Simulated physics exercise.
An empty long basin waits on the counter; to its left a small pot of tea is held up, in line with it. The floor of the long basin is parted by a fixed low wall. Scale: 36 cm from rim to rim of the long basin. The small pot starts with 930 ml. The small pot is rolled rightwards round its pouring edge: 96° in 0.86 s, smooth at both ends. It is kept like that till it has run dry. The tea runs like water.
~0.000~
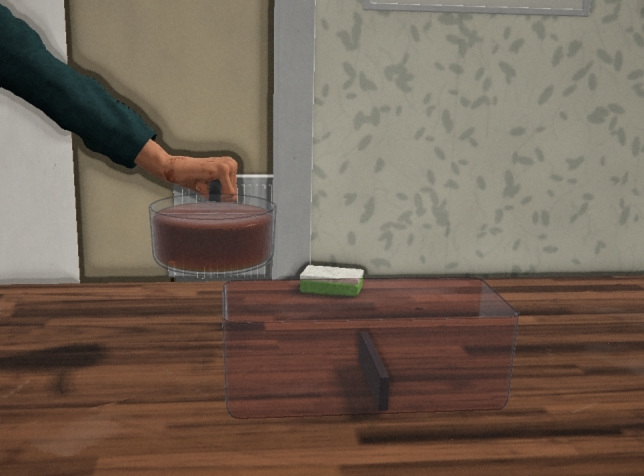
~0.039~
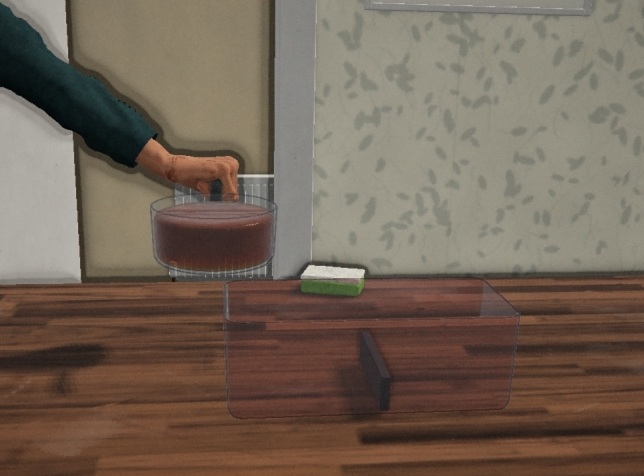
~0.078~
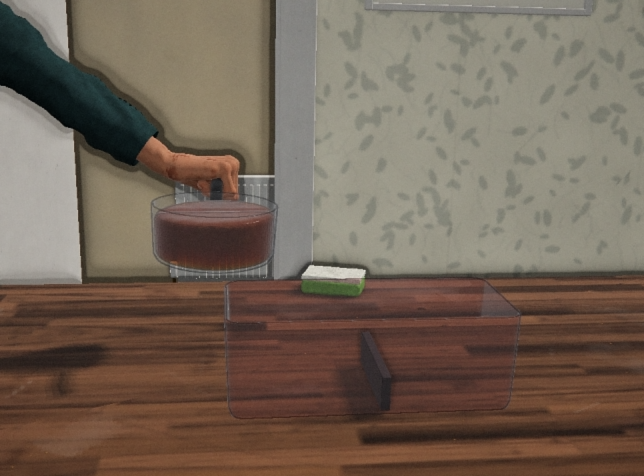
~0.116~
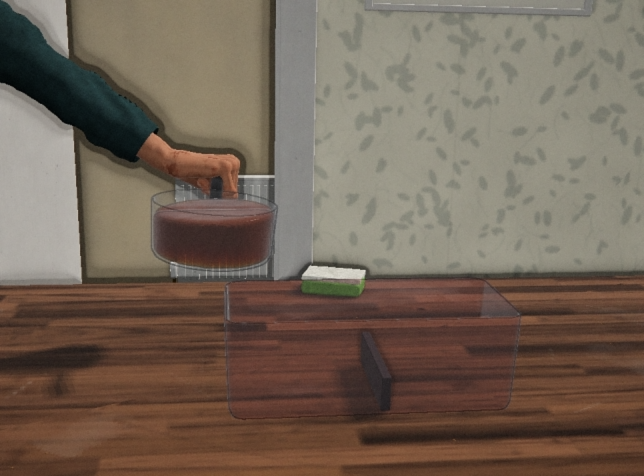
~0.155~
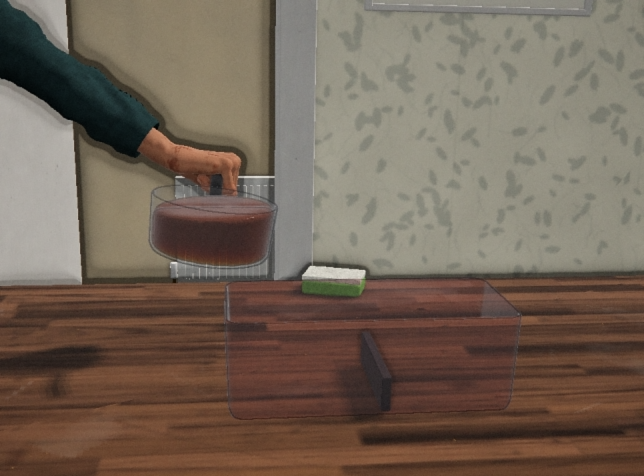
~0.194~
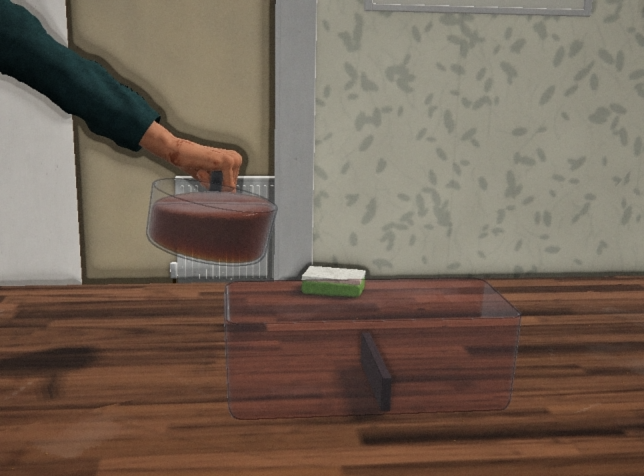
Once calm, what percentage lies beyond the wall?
About 41 per cent.
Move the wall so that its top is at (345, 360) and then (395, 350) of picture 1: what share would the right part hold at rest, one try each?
In turn about 75 and 5 per cent.
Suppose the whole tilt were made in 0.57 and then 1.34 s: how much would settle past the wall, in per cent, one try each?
In turn about 45 and 20 per cent.
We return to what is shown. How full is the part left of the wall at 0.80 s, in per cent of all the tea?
Near 34 in a hundred.
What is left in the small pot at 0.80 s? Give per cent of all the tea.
Near 10 in a hundred.
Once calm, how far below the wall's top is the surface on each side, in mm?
Left about 26 mm, right about 30 mm.
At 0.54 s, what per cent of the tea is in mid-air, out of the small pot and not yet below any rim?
About 36 per cent.
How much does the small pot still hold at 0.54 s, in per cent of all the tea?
About 58 per cent.
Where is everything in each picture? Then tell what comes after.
Tilt 0°; pouring edge (275, 207); surface from (153, 214) to (273, 213); the long basin's rim runs from (224, 302) to (500, 297); the wall's top is at (373, 354), in the first frame.
Tilt 0°; pouring edge (276, 207); surface from (154, 214) to (274, 212), in the second frame.
Tilt 2°; pouring edge (277, 207); surface from (154, 212) to (275, 211), in the third frame.
Tilt 4°; pouring edge (277, 208); surface from (154, 210) to (274, 209), in the fourth frame.
Tilt 7°; pouring edge (277, 208); surface from (153, 208) to (274, 206), in the fifth frame.
Tilt 12°; pouring edge (276, 208); surface from (153, 204) to (275, 204), in the sixth frame.
By 0.54 s the tilt is 67° and 58 per cent is still to pour, 6 is left of the wall and 0 right of it.
By 0.80 s the tilt is 95° and 10 per cent is still to pour, 34 is left of the wall and 35 right of it.
By 1.07 s the tilt is 96° and 1 per cent is still to pour, 53 is left of the wall and 41 right of it.
By 1.36 s the tilt is 96° and 0 per cent is still to pour, 57 is left of the wall and 41 right of it.
At rest 58 per cent lies left of the wall, 41 right of it and 1 outside.
